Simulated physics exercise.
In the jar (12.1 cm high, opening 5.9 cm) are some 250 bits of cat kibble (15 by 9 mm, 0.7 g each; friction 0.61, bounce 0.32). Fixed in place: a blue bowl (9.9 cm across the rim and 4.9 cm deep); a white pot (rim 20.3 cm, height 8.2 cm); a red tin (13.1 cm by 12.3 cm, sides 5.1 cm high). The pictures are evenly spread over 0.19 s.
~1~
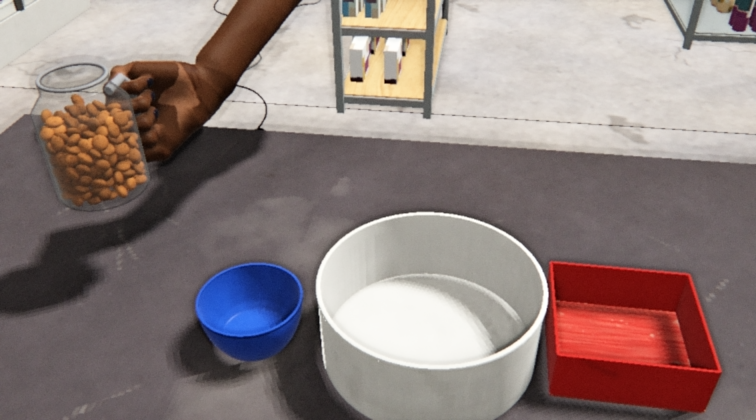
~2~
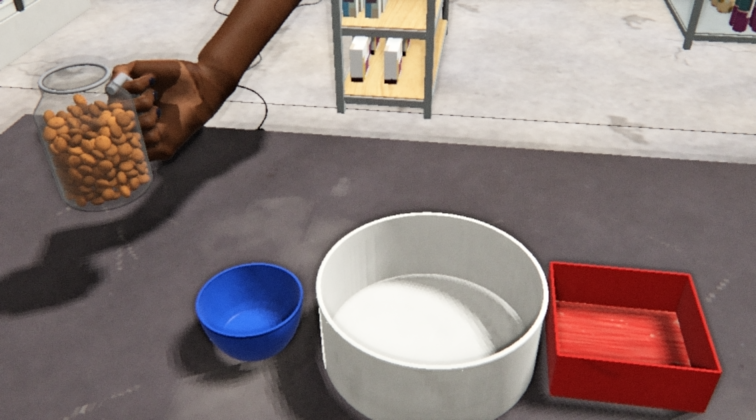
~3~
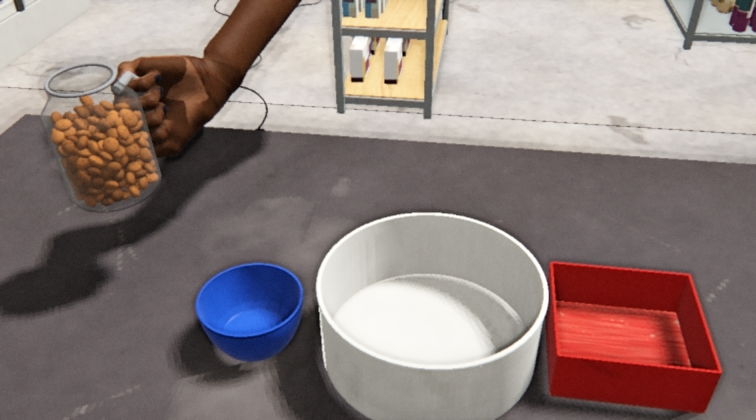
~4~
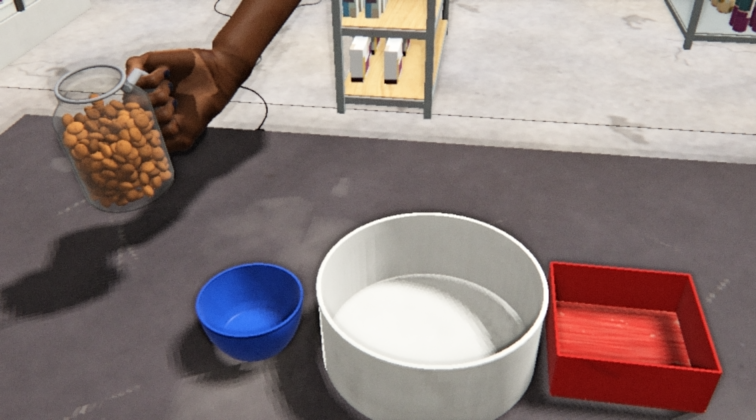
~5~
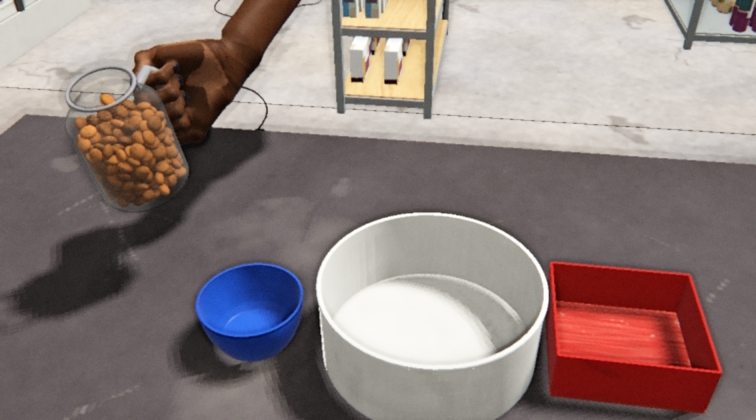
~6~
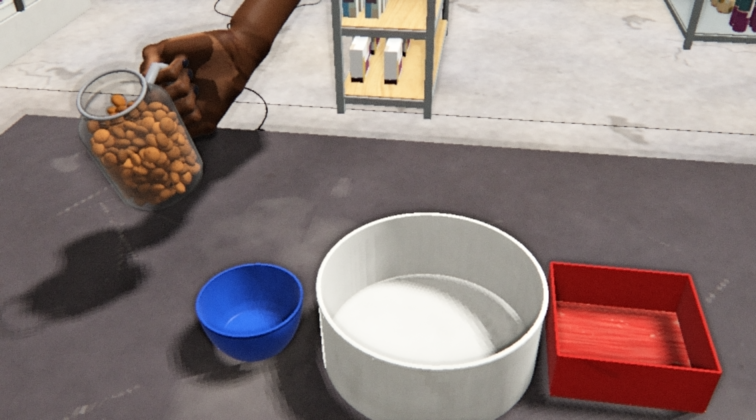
In this clip, a hand holds a clear jar of brown pieces above a dark surface, beside a blue bowl, a white pot and a red tin, then moves it slightly right while gradually tilting it.
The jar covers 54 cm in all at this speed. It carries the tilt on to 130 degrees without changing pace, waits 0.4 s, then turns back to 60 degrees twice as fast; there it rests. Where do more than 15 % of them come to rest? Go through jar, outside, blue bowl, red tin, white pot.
Jar: Above, outside: Below, blue bowl: Below, red tin: Below, white pot: Above.
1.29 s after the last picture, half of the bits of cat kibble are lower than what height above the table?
About 14 cm.
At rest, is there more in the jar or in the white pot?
The larger share is in the jar.
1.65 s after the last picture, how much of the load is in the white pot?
About 35 per cent by then.
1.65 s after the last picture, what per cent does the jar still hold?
About 60 per cent.
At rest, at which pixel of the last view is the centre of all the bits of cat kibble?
Near (638, 228).
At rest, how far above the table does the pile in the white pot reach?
Roughly 2.5 cm.
Then, 0.50 s after the last picture, tilt 99 degrees; jar 100 %; middle of all pieces near (325, 146).
Then, 0.91 s after the last picture, tilt 130 degrees; jar 80 %, white pot 20 %; middle of all pieces near (471, 199).
Then, 1.29 s after the last picture, tilt 108 degrees; jar 60 %, red tin 5 %, white pot 35 %; middle of all pieces near (573, 251).
Then, 1.65 s after the last picture, tilt 60 degrees; jar 60 %, red tin 5 %, white pot 35 %; middle of all pieces near (591, 266).
In the end, jar 60 %, outside 0 %, blue bowl 0 %, red tin 5 %, white pot 35 %.
